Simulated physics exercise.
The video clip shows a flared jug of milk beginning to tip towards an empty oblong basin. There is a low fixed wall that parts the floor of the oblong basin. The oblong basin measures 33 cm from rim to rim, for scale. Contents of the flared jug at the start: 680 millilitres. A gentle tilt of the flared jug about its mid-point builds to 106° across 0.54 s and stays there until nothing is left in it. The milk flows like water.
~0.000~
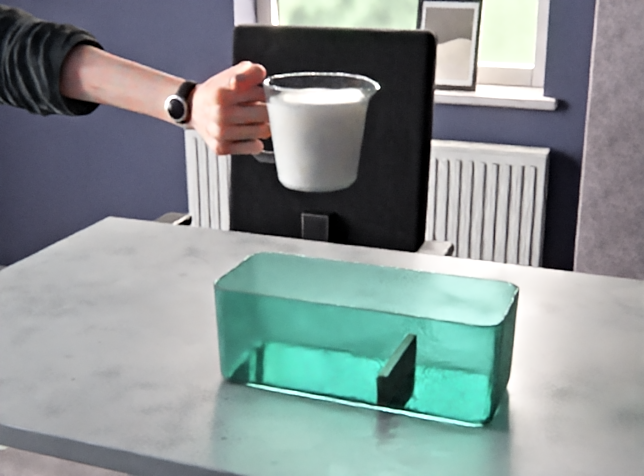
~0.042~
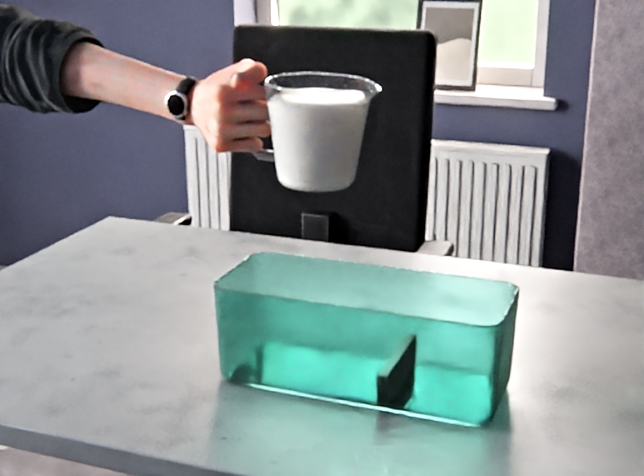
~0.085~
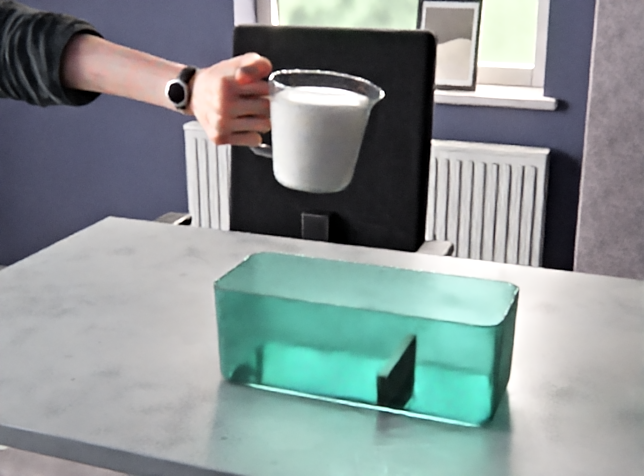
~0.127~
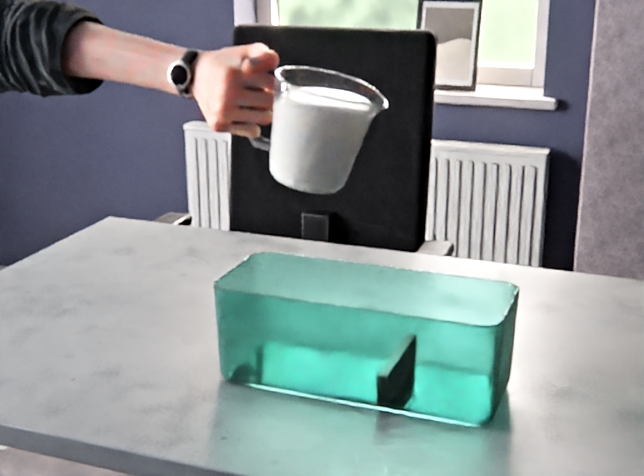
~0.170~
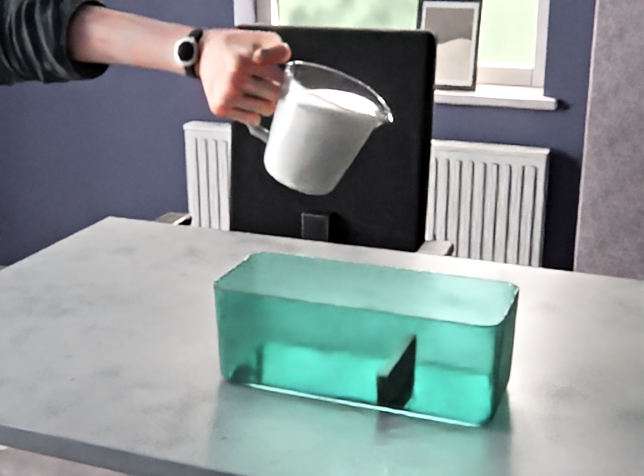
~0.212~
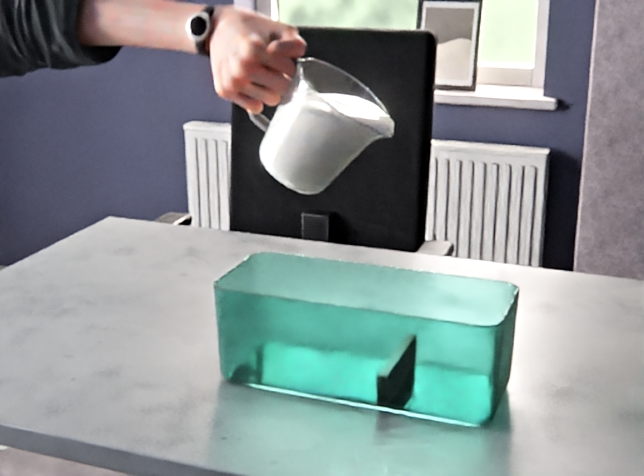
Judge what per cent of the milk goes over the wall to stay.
77 percent, roughly.
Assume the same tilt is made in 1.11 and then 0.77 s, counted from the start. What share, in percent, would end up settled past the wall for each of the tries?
The first try gives around 85 percent, the second around 80 percent.
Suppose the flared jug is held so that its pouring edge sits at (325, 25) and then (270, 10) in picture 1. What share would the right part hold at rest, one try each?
Respectively 30 and 15 %.
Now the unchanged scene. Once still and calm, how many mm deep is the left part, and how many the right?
Final reading - left some 4 mm, right some 36 mm.
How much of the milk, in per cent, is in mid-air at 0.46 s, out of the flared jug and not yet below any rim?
Some 38 % is the figure.
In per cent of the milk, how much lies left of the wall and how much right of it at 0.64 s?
About 4 left, about 66 right.
After 0.46 s the tilt is 100° and 43 per cent is still to pour, 0 is left of the wall and 18 right of it.
After 0.64 s the tilt is 106° and 7 per cent is still to pour, 4 is left of the wall and 67 right of it.
After 0.83 s the tilt is 106° and 0 per cent is still to pour, 11 is left of the wall and 80 right of it.
After 1.04 s the tilt is 106° and 0 per cent is still to pour, 16 is left of the wall and 78 right of it.
In the end 17 per cent lies left of the wall, 77 right of it and 6 outside.
